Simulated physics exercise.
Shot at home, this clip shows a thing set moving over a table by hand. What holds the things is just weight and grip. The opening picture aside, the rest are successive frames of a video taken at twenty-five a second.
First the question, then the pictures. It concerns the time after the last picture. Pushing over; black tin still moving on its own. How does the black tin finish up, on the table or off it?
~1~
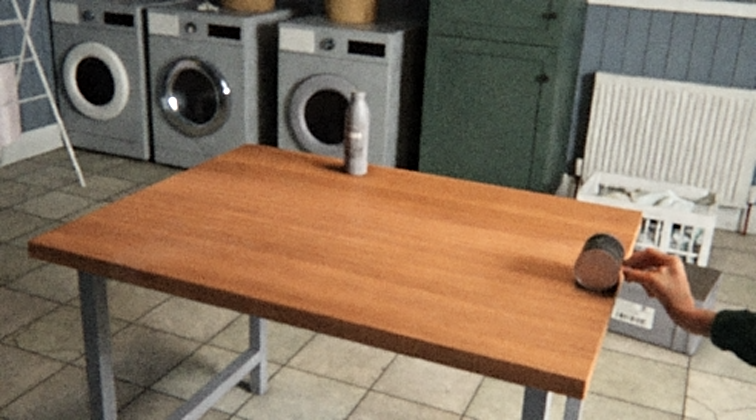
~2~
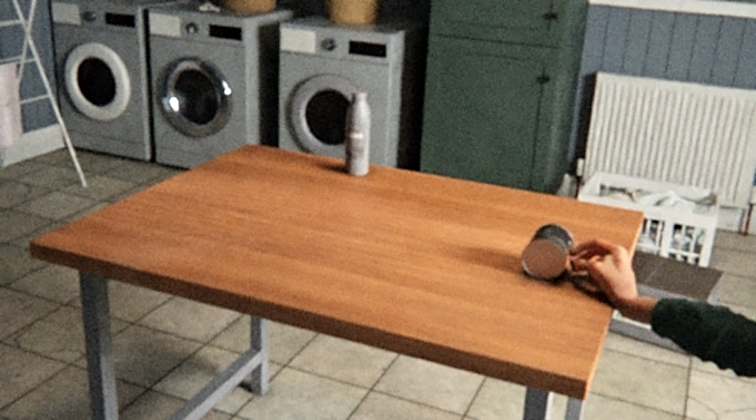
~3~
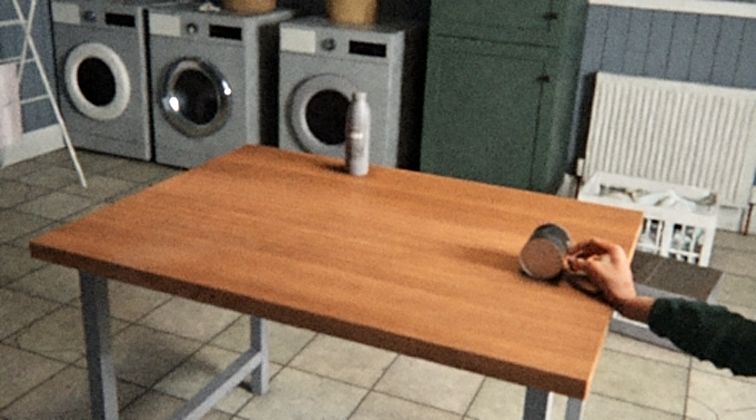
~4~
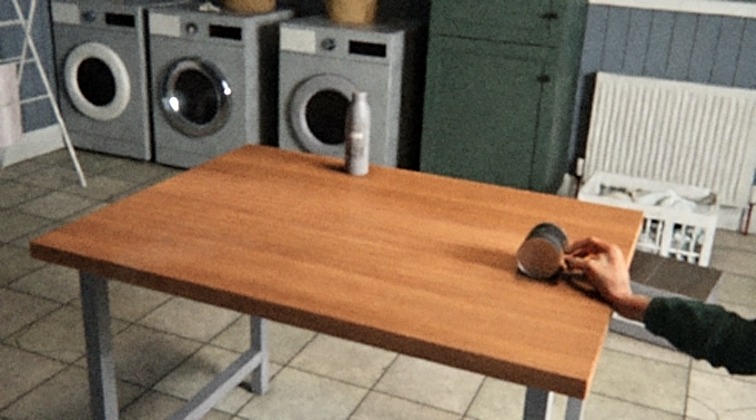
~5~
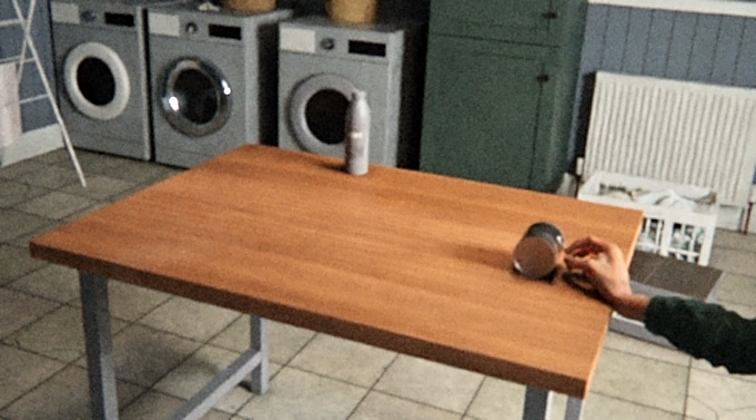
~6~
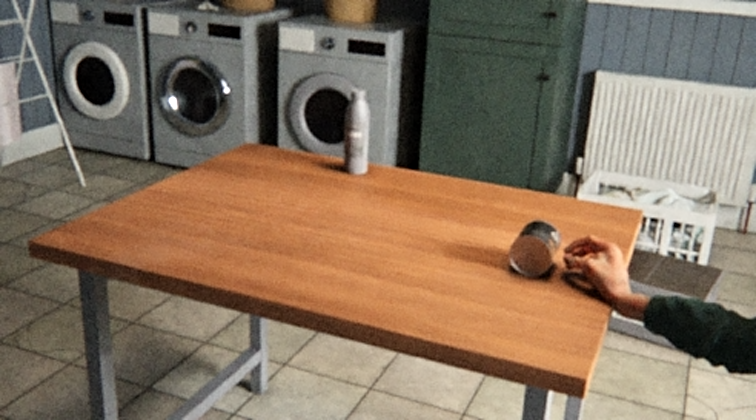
It finishes on the table.
Then, 0.20 s after the last picture, black tin rolled a little near (520, 245).
Then, 0.50 s after the last picture, black tin rolled about its own width near (502, 241).
Then, 0.90 s after the last picture, black tin rolled about its own width near (488, 238).
At rest, moved from the start, black tin. Seen from the same camera at the end, black tin near (484, 238).
